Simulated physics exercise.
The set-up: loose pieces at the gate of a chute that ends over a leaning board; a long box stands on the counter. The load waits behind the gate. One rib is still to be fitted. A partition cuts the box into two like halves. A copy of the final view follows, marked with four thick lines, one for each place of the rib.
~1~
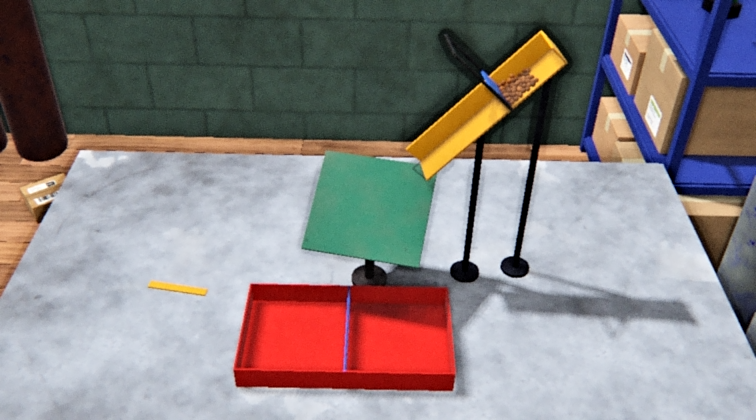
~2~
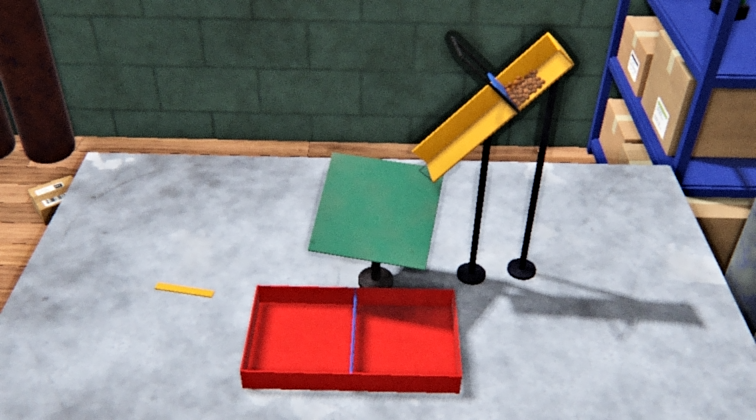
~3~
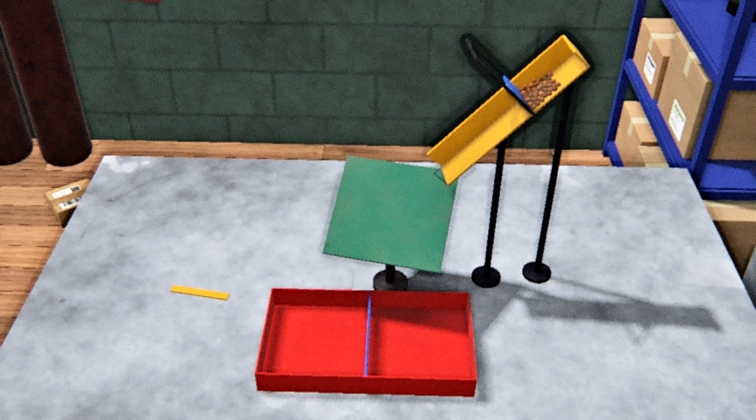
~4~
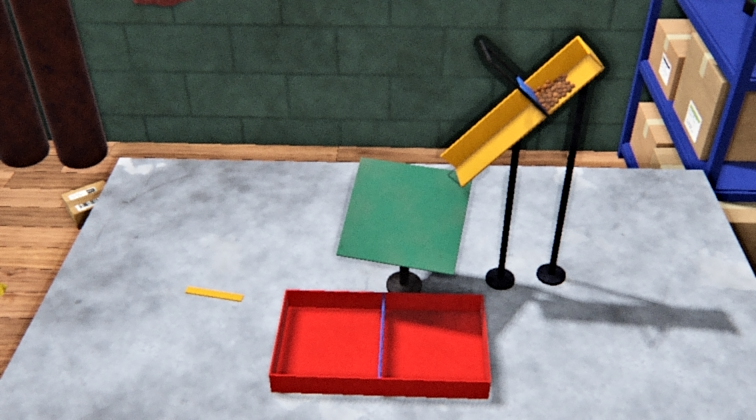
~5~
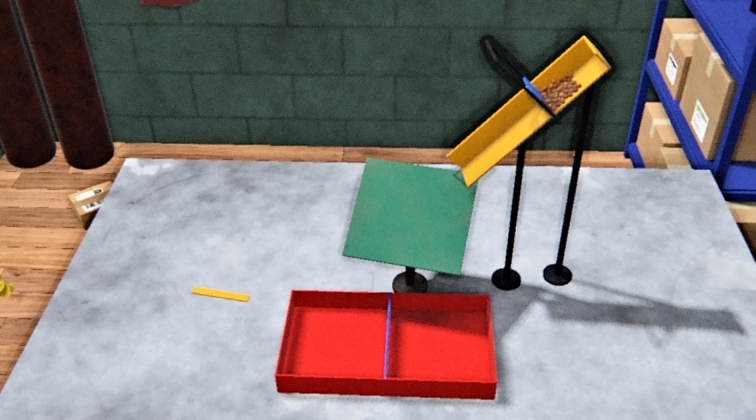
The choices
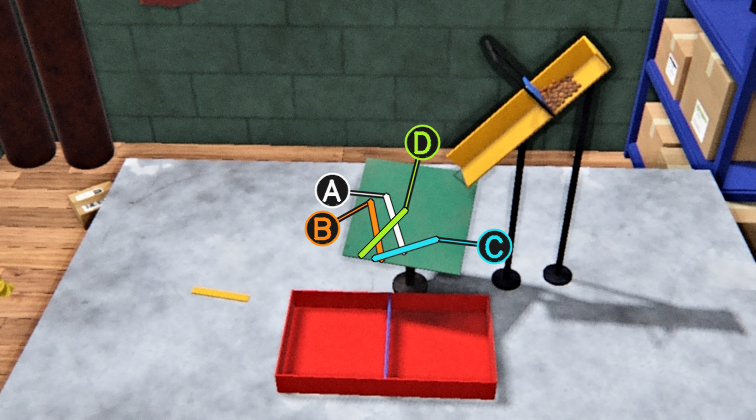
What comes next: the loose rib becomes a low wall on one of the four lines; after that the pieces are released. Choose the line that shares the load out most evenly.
Line B.
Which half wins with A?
Right.
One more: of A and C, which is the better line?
That would be A.
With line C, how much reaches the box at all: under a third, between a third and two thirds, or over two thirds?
It is over two thirds.
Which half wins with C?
More lands on the left.
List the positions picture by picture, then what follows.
Load behind the gate (513, 86), cereal balls; lip of the chute (424, 171), sloping fairly steeply, in the first picture.
Middle of the board (377, 209), tilted fairly steeply; middle of its low edge (366, 260); of its high edge (388, 160), in the second picture.
Front corners of the box (255, 373) and (476, 379); front end of its middle wall (365, 376); gate still shut (510, 87), in the third picture.
Middle of the load (549, 92); lip (459, 177), in the fourth picture.
Middle of the load (555, 91); lip (465, 178), in the fifth picture.
On the marked copy, line A from (386, 196) to (403, 251); line B from (370, 201) to (381, 259); line C from (436, 239) to (374, 258); line D from (405, 210) to (361, 255).
If A is chosen, of what is caught, about a tenth in the left half, the larger part in the right.
If B is chosen, of what is caught, roughly half in the left half, roughly half in the right.
If C is chosen, of what is caught, every piece in the left half, not one piece in the right.
If D is chosen, of what is caught, almost all in the left half, about a tenth in the right.
